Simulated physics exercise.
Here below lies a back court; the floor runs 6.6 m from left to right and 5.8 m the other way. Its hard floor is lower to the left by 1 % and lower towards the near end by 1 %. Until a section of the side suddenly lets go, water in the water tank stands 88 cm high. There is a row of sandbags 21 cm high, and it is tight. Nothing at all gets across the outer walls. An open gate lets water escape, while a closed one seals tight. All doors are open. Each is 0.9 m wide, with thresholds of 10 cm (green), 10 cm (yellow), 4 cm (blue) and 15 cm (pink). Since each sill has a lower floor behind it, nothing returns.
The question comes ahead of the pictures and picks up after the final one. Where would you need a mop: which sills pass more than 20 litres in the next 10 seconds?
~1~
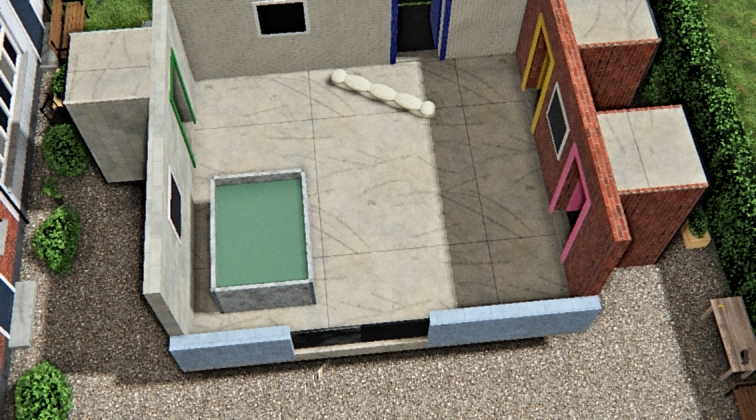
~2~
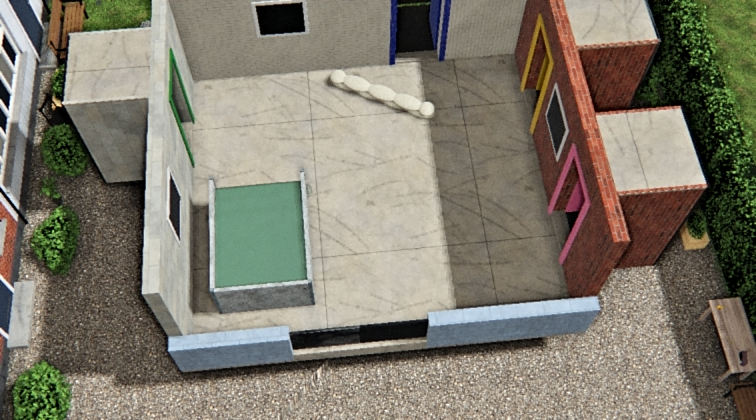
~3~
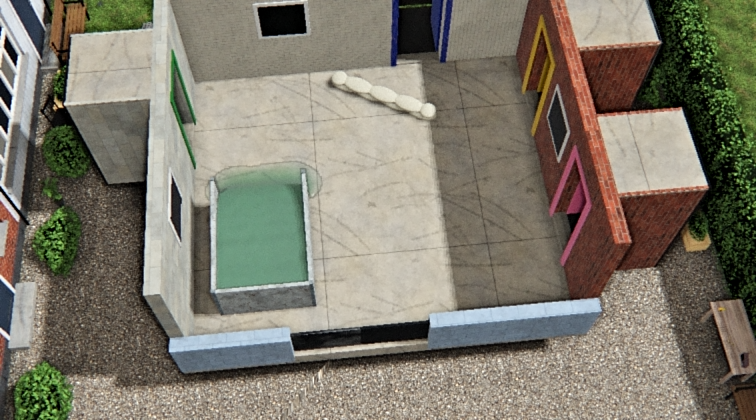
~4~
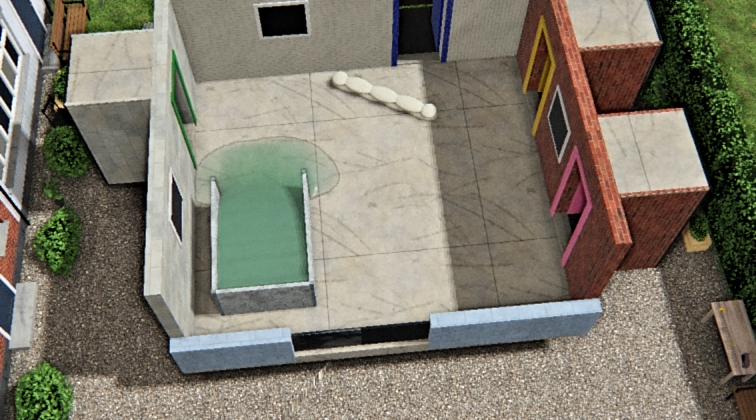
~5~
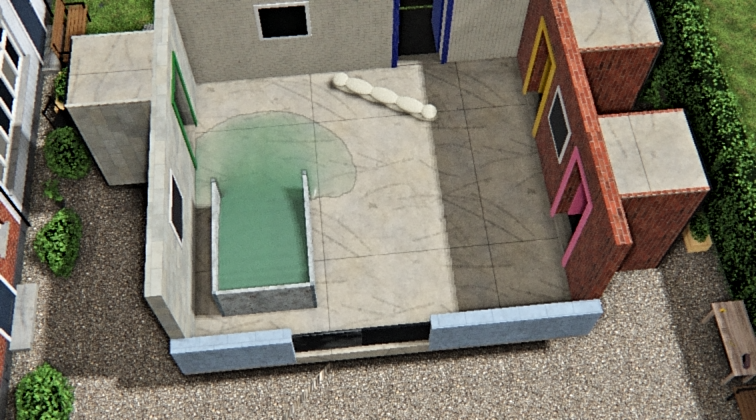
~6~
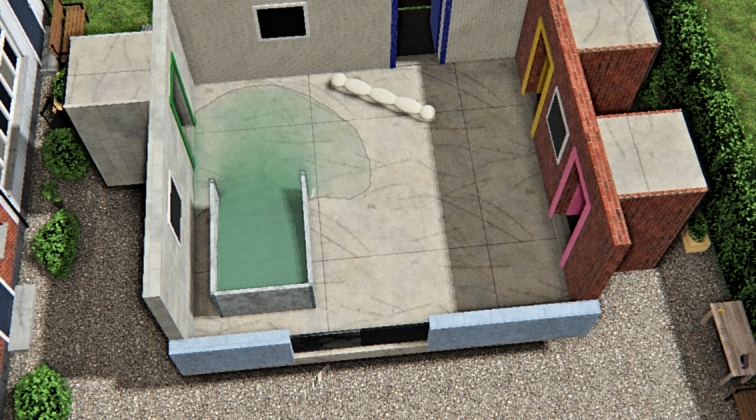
At the end, at the green door it looks set to land over the limit; at the yellow door it looks set to land under the limit; at the blue door it looks set to land under the limit; at the pink door it looks set to land under the limit.
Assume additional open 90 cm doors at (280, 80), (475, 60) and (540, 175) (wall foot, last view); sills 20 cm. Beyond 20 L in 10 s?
So, in the order given, it's beyond the mark, then shy of the mark, then shy of the mark.
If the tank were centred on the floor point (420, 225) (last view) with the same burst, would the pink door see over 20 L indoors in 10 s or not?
Pink: Within limit.
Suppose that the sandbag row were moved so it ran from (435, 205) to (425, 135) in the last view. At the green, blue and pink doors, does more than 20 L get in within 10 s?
Then: Green above, blue over, pink below.
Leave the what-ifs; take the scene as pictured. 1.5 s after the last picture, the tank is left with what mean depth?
Some 26 cm.
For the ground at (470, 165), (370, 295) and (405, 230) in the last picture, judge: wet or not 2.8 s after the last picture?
First spot submerged, second not yet wet, third not yet wet.
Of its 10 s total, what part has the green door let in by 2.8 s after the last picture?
About 65 per cent.
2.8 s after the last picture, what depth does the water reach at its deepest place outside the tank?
24 cm or so.
Then, 0.7 s after the last picture water covers 30 % of the floor and is deepest (57 cm) near (195, 90); green door 21 cm at the sill, 14 L in, yellow door not reached, blue door not reached, pink door not reached.
Then, 1.5 s after the last picture water covers 35 % of the floor and is deepest (45 cm) near (195, 98); green door 25 cm at the sill, 52 L in, yellow door not reached, blue door 3 cm at the sill, 0 L in, pink door not reached.
Then, 2.8 s after the last picture water covers 55 % of the floor and is deepest (24 cm) near (329, 86); green door 24 cm at the sill, 171 L in, yellow door 8 cm at the sill, 0 L in, blue door 4 cm at the sill, 0 L in, pink door not reached.
Then, 5.3 s after the last picture water covers 90 % of the floor and is deepest (24 cm) near (542, 291); green door 13 cm at the sill, 254 L in, yellow door 5 cm at the sill, 0 L in, blue door 1 cm at the sill, 1 L in, pink door 10 cm at the sill, 0 L in.
Then, 9.3 s after the last picture water covers 95 % of the floor and is deepest (21 cm) near (195, 325); green door 6 cm at the sill, 259 L in, yellow door 2 cm at the sill, 0 L in, blue door 2 cm at the sill, 1 L in, pink door 7 cm at the sill, 0 L in.
